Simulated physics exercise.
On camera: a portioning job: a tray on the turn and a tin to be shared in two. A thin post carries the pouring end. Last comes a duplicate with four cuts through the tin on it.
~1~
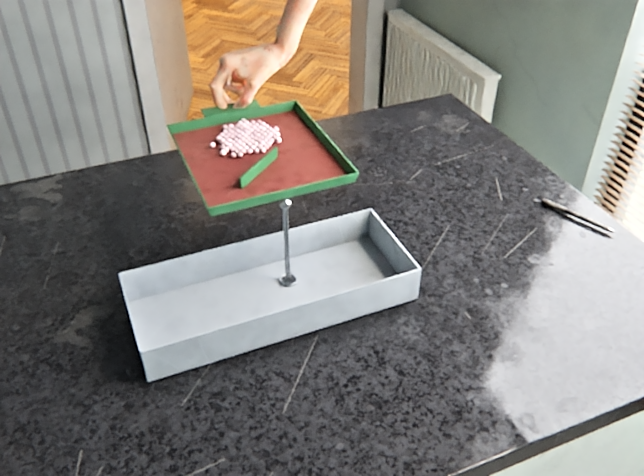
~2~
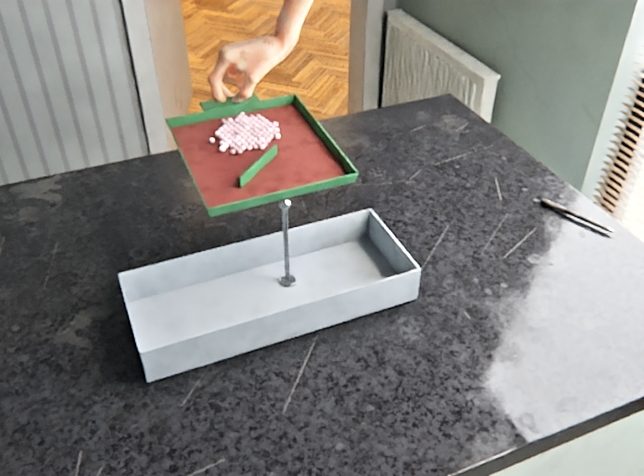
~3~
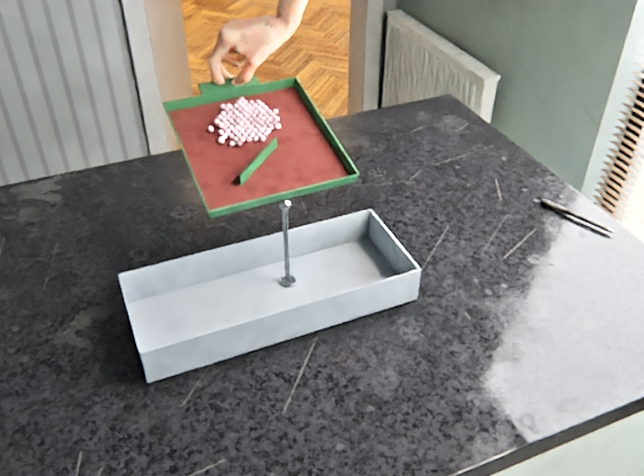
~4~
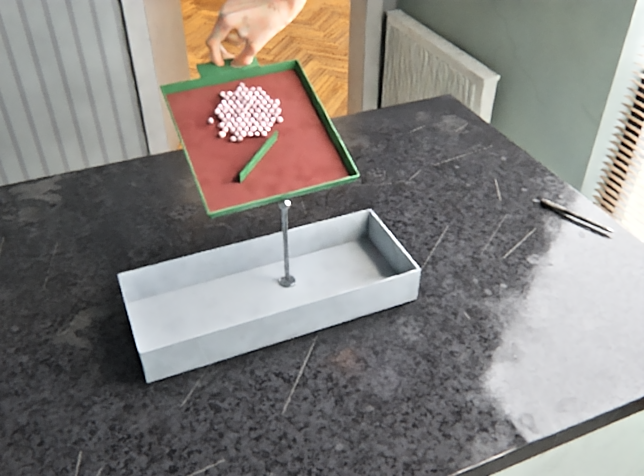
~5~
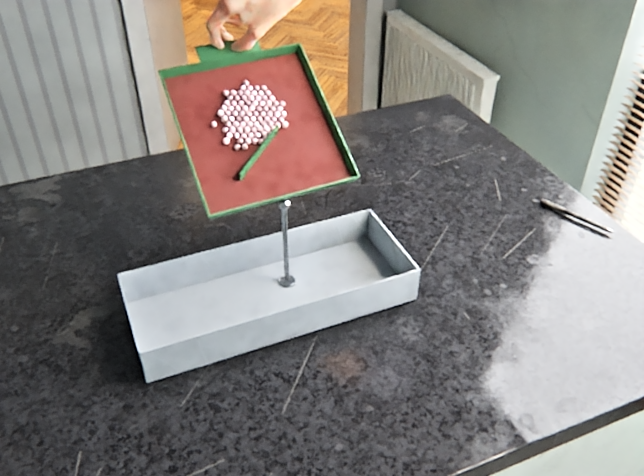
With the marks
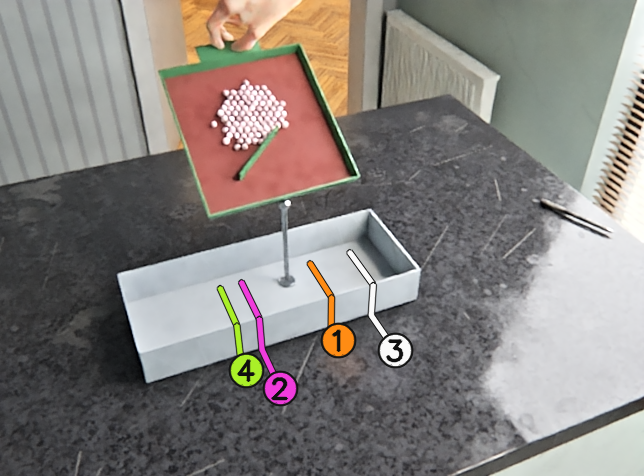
A hand gripped the far edge of a green-rimmed red tray and steadily raised it, tilting the tray toward the pale tin below, while the small pinkish-white beads slid down to the green strip.
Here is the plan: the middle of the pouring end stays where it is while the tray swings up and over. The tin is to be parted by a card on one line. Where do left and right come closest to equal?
Line 2 does it best.
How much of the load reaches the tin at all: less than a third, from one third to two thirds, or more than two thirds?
About that: More than two thirds.
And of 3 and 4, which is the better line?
The answer is 4.
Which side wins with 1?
Left.
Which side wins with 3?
Left.
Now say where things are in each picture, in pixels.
The first picture shows corners of the pouring end at (210, 206) and (355, 172), level; middle of the load at (245, 137), sugar pearls.
The second picture shows corners of the pouring end at (210, 207) and (355, 172), barely tipped; fin from (239, 178) to (276, 144).
The third picture shows corners of the pouring end at (210, 209) and (355, 173), a little tipped; front corners of the tin at (141, 353) and (420, 270).
The fourth picture shows corners of the pouring end at (210, 211) and (356, 174), clearly tipped; far corners at (163, 87) and (296, 61).
The fifth picture shows corners of the pouring end at (210, 213) and (356, 175), clearly tipped; the left corner sinks a little lower.
On the marked copy, line 1 crosses the front rim at (331, 296); line 2 crosses the front rim at (258, 317); line 3 crosses the front rim at (372, 284); line 4 crosses the front rim at (236, 324).
With 1, of what is caught, nearly all on the left of the divider, a small part on the right.
With 2, of what is caught, about half on the left of the divider, about half on the right.
With 3, of what is caught, all on the left of the divider, none on the right.
With 4, of what is caught, a small part on the left of the divider, most on the right.
